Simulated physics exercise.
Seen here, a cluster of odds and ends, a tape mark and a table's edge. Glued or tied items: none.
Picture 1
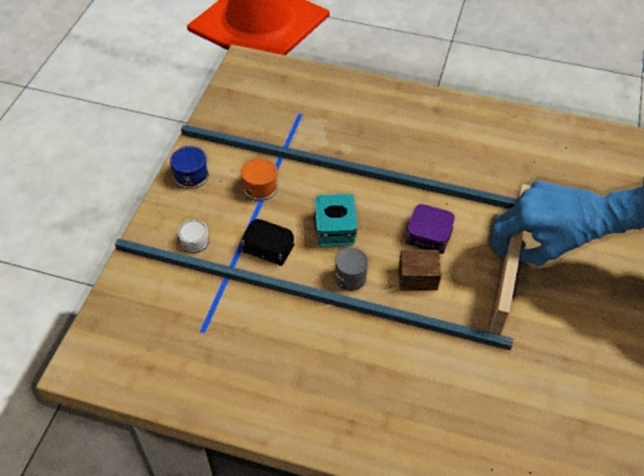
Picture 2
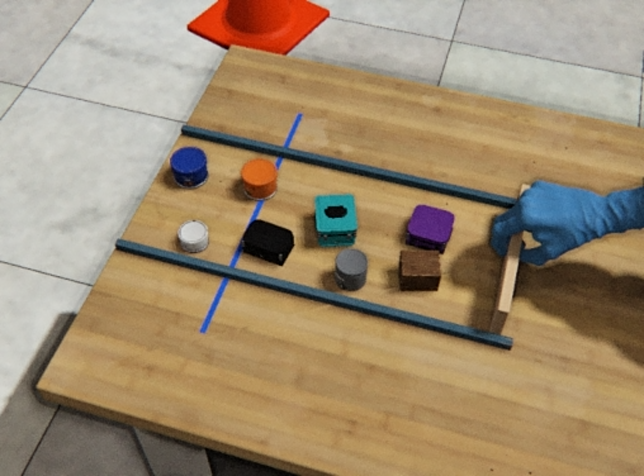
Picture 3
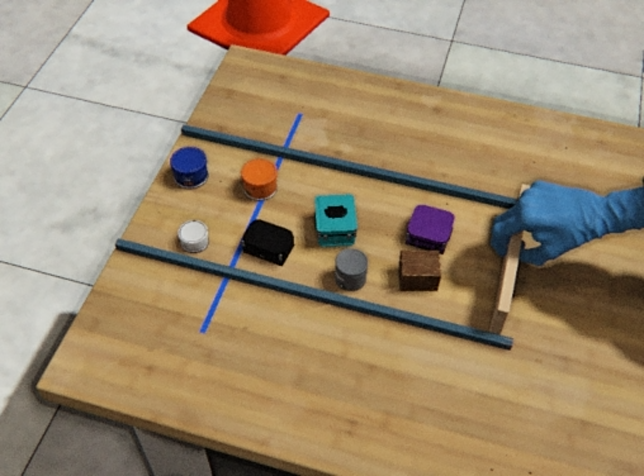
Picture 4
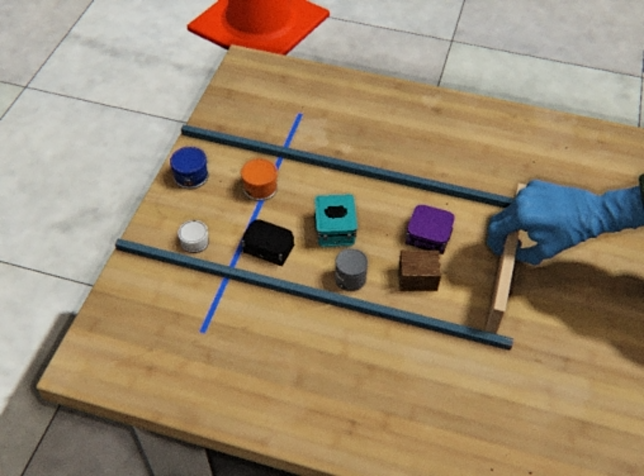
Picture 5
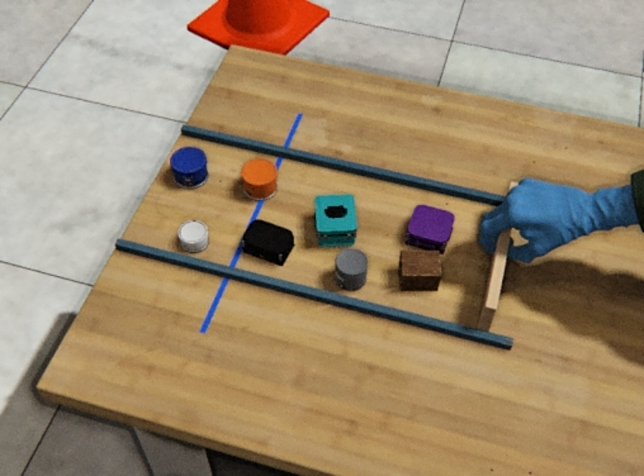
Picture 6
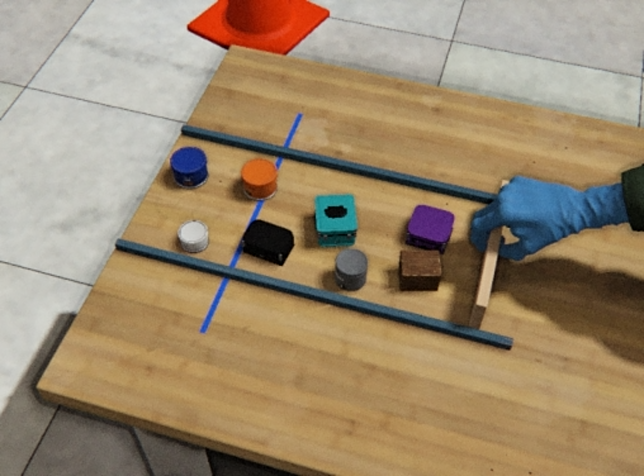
We see a gloved hand holding a wooden board upright between two rails on a table, first nearly still, then sliding it slightly left, while the small coloured objects and the blue tape line stay in place.
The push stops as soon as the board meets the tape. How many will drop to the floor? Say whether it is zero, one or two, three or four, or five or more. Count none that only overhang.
It is zero.
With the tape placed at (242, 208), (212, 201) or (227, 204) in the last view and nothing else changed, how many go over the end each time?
First 0, then 2, then 2.
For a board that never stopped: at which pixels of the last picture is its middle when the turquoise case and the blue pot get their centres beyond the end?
Turquoise case: (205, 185); blue pot: (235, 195).
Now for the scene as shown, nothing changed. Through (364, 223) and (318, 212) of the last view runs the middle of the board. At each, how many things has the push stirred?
At first I count 4, and then 6.
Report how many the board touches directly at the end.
3 touch it.
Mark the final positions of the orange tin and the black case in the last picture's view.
I'd put one close to (220, 159) and the other close to (185, 227).
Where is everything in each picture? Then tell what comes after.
The first picture shows blue pot (190, 167); white tin (194, 236); orange tin (260, 179); board (511, 258); tape (257, 211).
The second picture shows white tin (194, 237); board (511, 258).
The third picture shows orange tin (260, 180); brown block (420, 271).
The fourth picture shows blue pot (190, 168); black case (269, 243).
The fifth picture shows white tin (194, 237); purple case (430, 229).
The sixth picture shows blue pot (190, 168); white tin (194, 237); orange tin (260, 180); board (491, 253); tape (257, 211).
Soon after, none off yet; blue pot at rest near (190, 168); white tin at rest near (194, 237); orange tin at rest near (260, 180).
In the end, the number that fall off is zero.
